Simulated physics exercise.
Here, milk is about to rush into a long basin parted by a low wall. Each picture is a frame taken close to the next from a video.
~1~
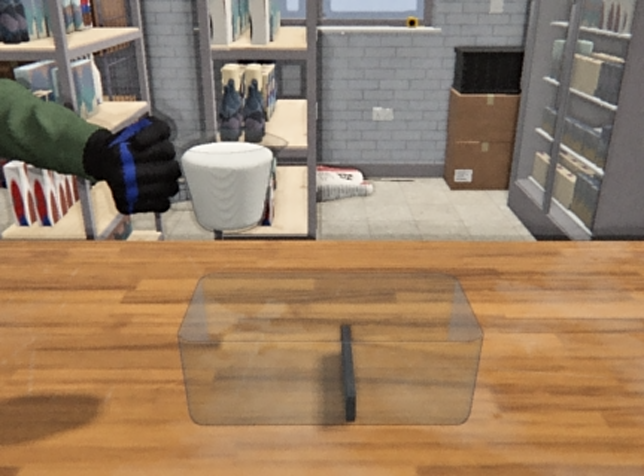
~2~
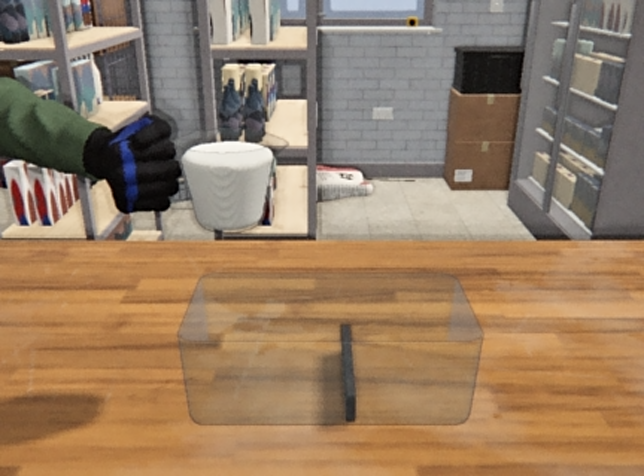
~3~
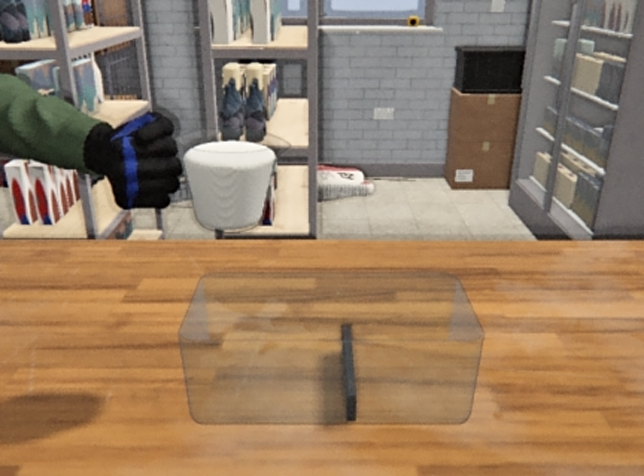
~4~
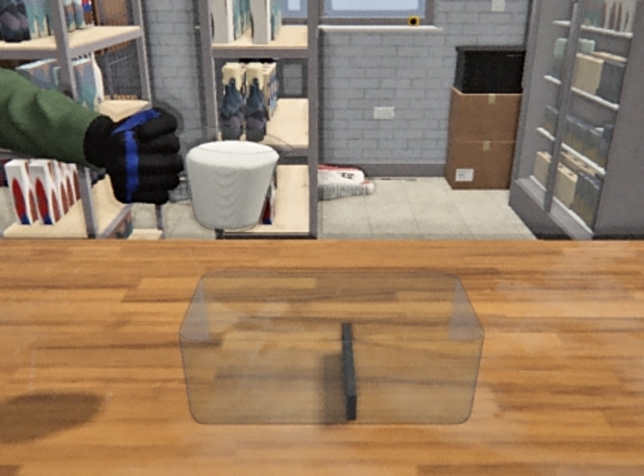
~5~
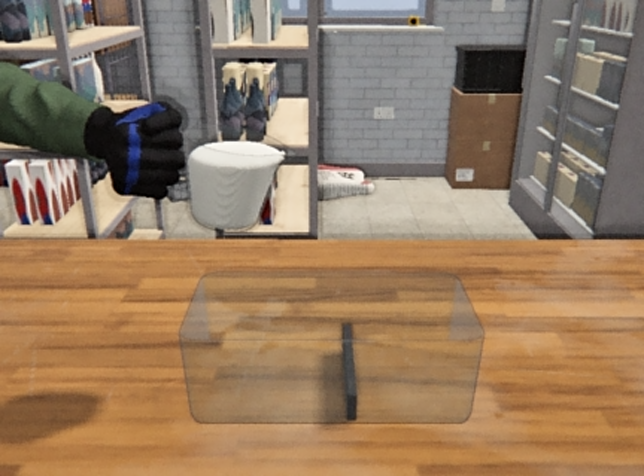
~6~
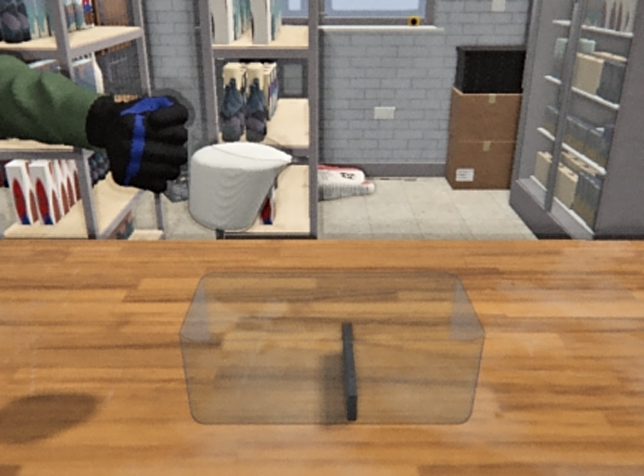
We see a gloved hand beside a white cup above a clear basin with a low dark divider on a wooden table; the cup starts nearly upright, then gradually tilts to the right while the basin stays still.
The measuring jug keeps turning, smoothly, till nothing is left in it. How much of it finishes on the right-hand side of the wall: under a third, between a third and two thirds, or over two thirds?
Between a third and two thirds.
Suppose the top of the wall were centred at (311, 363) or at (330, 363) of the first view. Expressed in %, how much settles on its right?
In order, some 85 and 75 in a hundred.
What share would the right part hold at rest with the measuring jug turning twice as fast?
Close to 30 per cent.
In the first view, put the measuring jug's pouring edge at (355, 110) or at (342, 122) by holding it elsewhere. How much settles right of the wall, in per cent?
The first gives 90 %, the second 90 %.
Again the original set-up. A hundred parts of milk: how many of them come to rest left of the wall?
Close to 50 in a hundred.
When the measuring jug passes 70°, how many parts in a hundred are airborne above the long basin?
Estimated: 25 per cent or thereabouts.
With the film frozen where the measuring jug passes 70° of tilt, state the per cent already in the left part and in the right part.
Left side 5 in a hundred, right side 15 in a hundred.
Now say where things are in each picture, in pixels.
Tilt 0°; pouring edge (289, 142); surface from (183, 152) to (273, 152); the long basin's rim runs from (190, 306) to (469, 305); the wall's top is at (348, 359), in the first frame.
Tilt 1°; pouring edge (289, 143); surface from (184, 152) to (273, 152), in the second frame.
Tilt 3°; pouring edge (291, 145); surface from (185, 152) to (276, 153), in the third frame.
Tilt 6°; pouring edge (294, 148); surface from (188, 151) to (279, 153), in the fourth frame.
Tilt 11°; pouring edge (297, 153); surface from (190, 152) to (285, 154), in the fifth frame.
Tilt 16°; pouring edge (299, 160); surface from (193, 153) to (292, 155), in the sixth frame.
A moment on, the measuring jug is tipped part way and 57 per cent is still to pour, 4 is left of the wall and 15 right of it.
Next, the measuring jug is tipped right over and 5 per cent is still to pour, 40 is left of the wall and 46 right of it.
Then the measuring jug is tipped right over and 0 per cent is still to pour, 51 is left of the wall and 48 right of it.
Later the measuring jug is tipped right over and 0 per cent is still to pour, 51 is left of the wall and 48 right of it.
At rest 51 per cent lies left of the wall, 48 right of it and 1 outside.
